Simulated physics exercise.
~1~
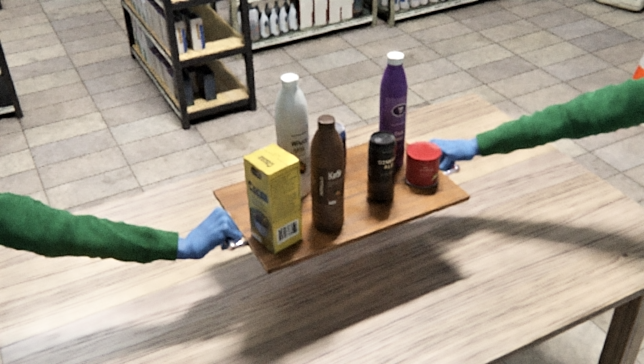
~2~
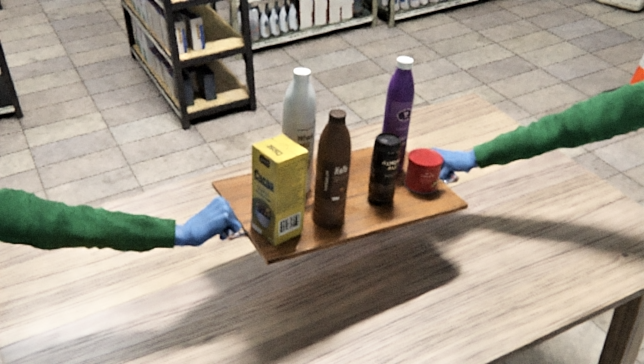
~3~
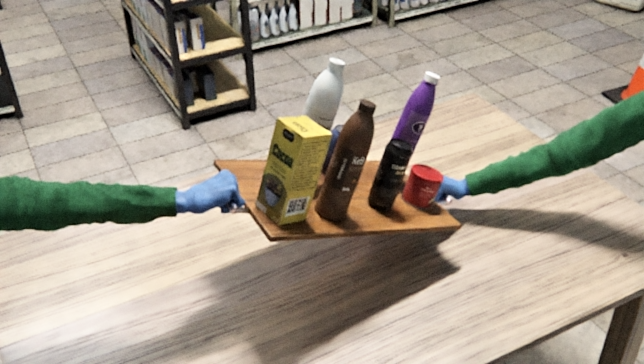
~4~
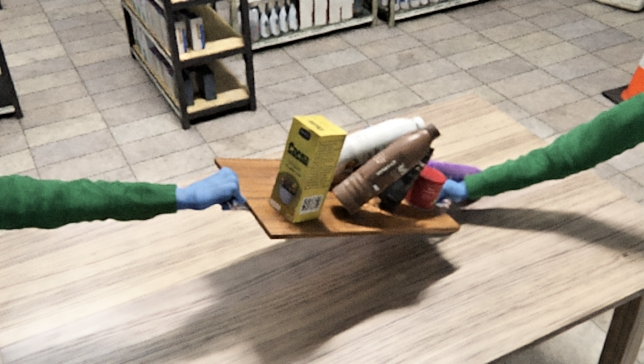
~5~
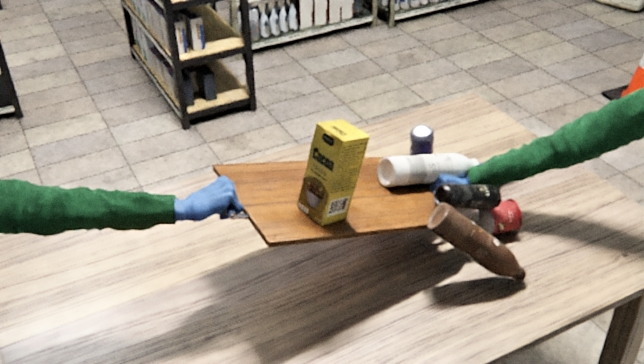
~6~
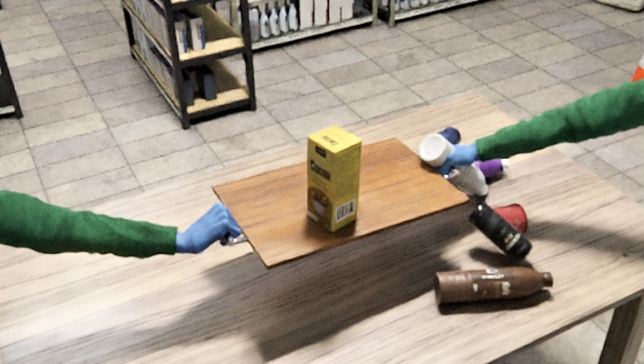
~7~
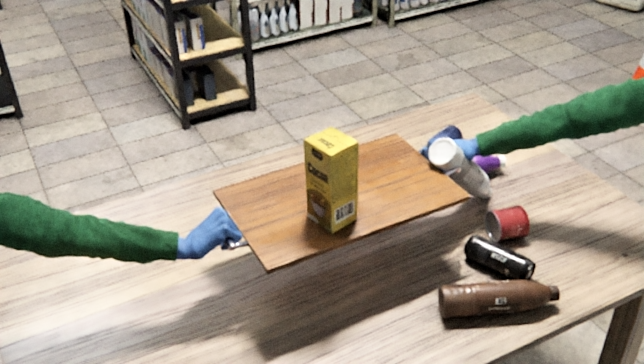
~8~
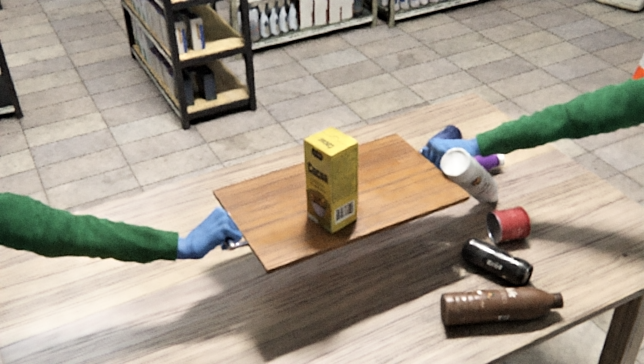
Wooden board held by two blue-gloved hands tilting right, spilling bottles, cans and red tin, then levelling with yellow carton upright.
